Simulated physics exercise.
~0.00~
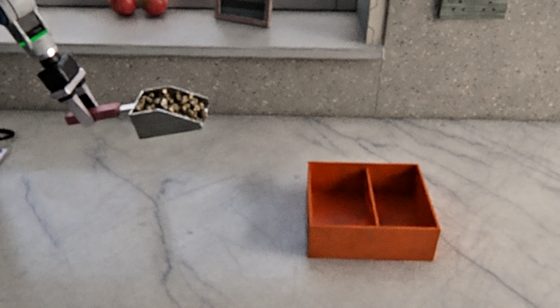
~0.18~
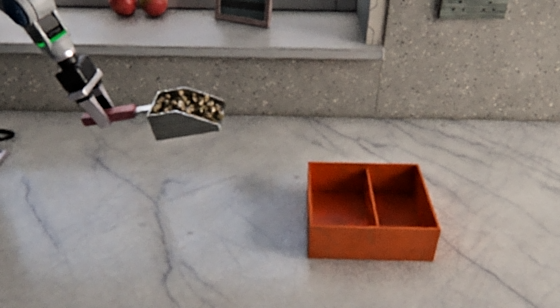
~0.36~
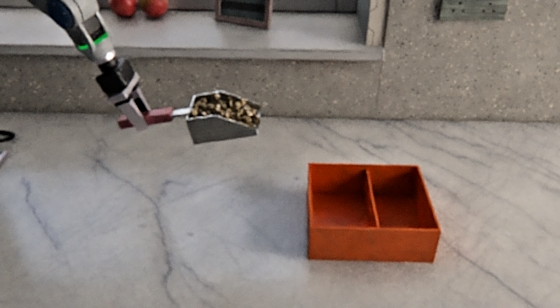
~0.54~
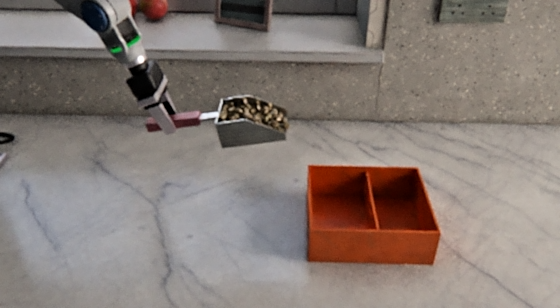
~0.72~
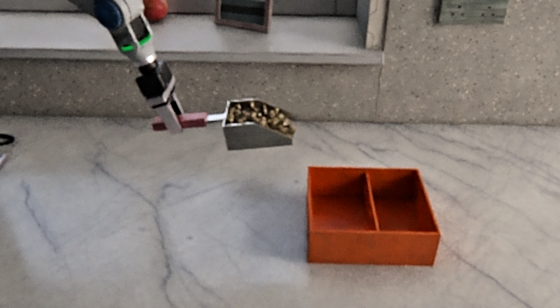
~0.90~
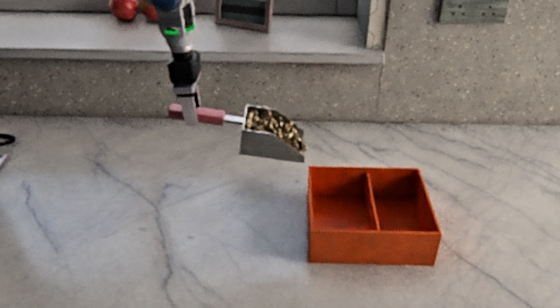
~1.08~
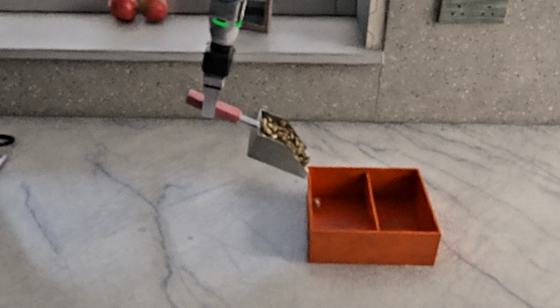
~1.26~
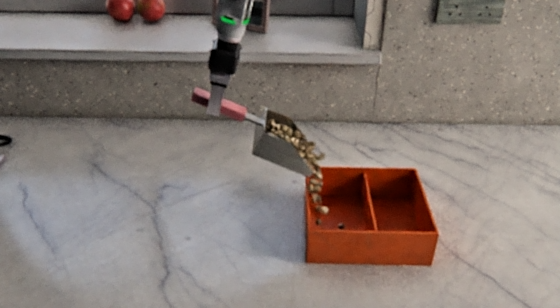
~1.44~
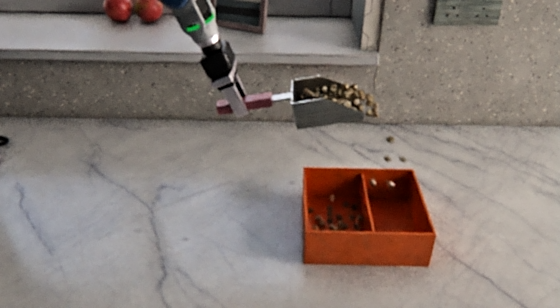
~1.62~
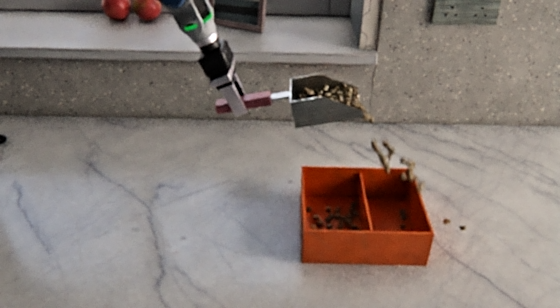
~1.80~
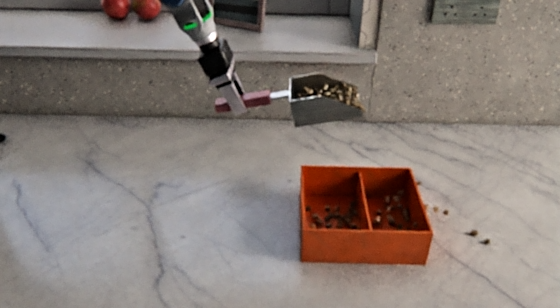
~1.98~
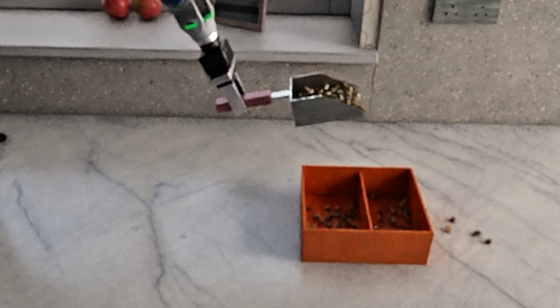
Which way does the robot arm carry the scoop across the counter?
It carries the scoop to the right, toward the orange box.
